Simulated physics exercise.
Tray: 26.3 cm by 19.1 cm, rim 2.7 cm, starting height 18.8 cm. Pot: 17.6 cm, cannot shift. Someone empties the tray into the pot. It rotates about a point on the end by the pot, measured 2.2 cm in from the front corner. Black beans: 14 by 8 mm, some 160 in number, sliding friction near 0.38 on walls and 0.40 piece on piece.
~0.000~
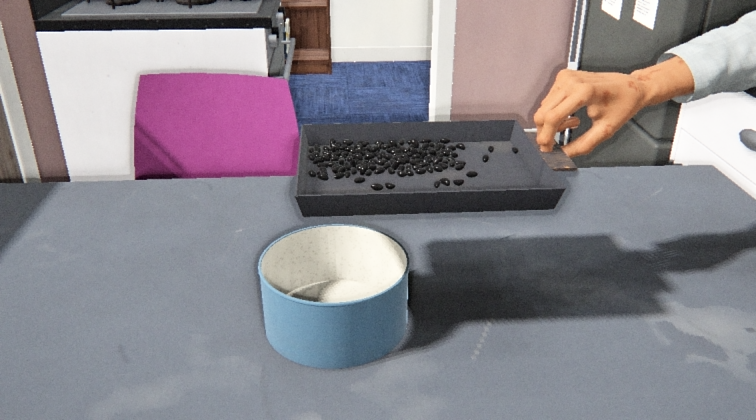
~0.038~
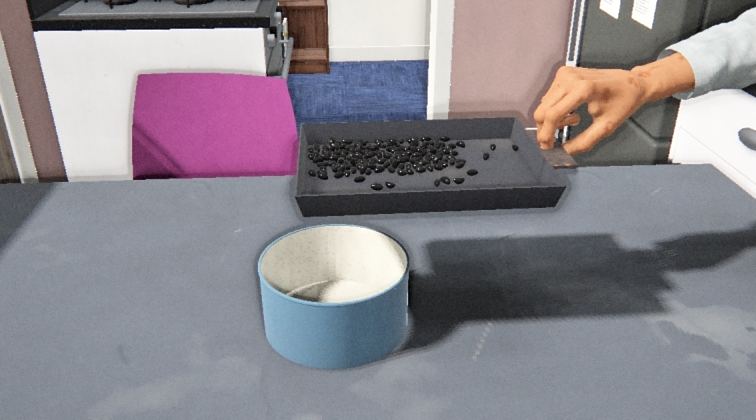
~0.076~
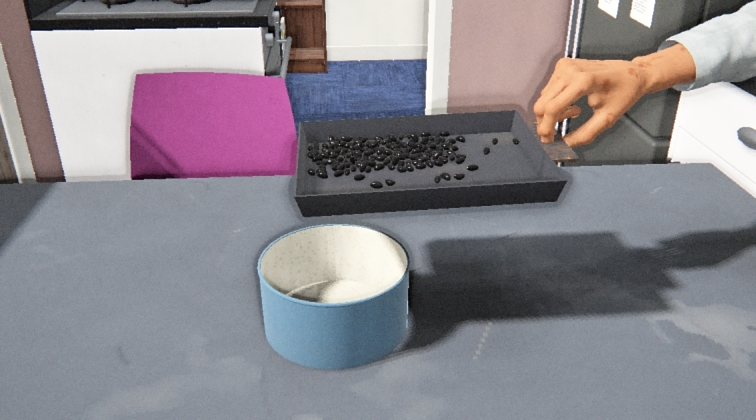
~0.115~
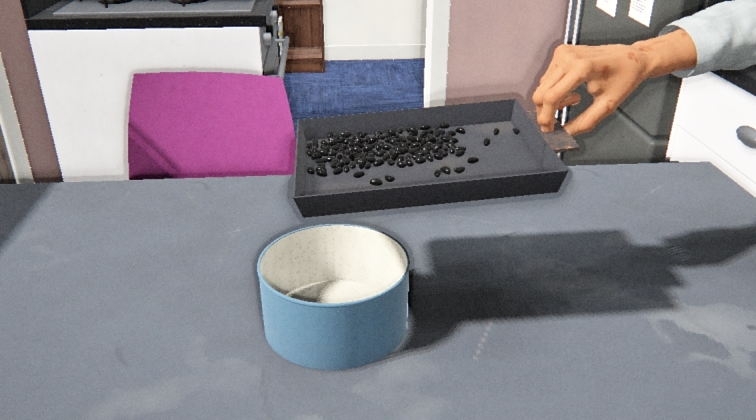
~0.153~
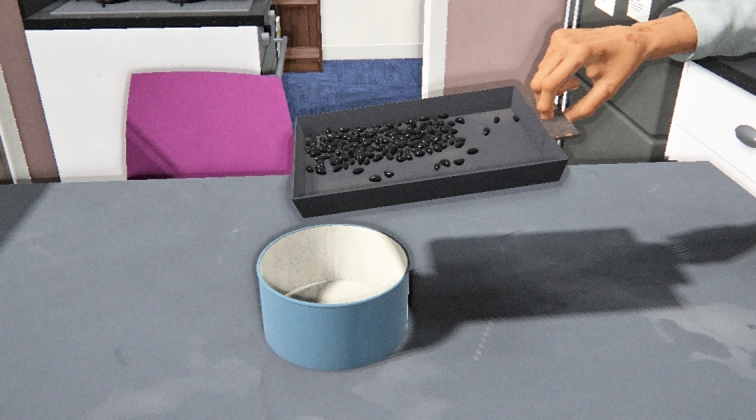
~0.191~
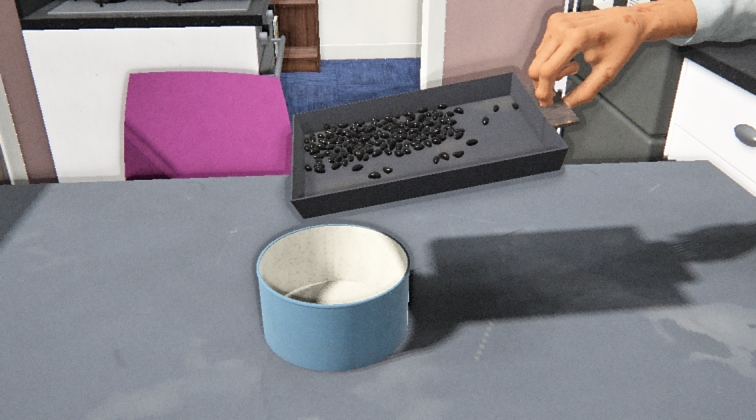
In the video, a hand at the right end of a dark rectangular tray of black beans gradually raises that end, tilting the tray slightly down to the left behind a blue pot on a gray table.
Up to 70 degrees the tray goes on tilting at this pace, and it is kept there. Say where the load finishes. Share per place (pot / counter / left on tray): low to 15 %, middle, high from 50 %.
Shares - pot: Low, counter: Middle, tray: High.
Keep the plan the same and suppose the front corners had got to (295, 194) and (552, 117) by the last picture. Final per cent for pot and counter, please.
That works out as pot 5 and counter 40.
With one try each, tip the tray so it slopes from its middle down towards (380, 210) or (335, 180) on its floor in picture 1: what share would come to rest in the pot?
First try: About 0 percent; second try: About 5 percent.
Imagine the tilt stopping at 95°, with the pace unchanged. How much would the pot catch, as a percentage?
Pot share: About 0 per cent.
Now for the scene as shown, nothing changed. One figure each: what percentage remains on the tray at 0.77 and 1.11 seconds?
Roughly 100 then 80.
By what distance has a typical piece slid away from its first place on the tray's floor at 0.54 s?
About 4 cm.
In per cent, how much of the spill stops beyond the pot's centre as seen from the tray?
Some 90 per cent.
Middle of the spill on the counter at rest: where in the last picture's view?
Spill centre at rest: About (215, 396).
Then, at 0.54 s, tilt 40 degrees; the tray holds 100 %, the pot 0 %.
After 0.77 s, tilt 59 degrees; the tray holds 100 %, the pot 0 %.
After 1.11 s, tilt 70 degrees; the tray holds 80 %, the pot 0 %.
In the end, at 3.0 s, pot 0 %, counter 35 %, tray 65 %.
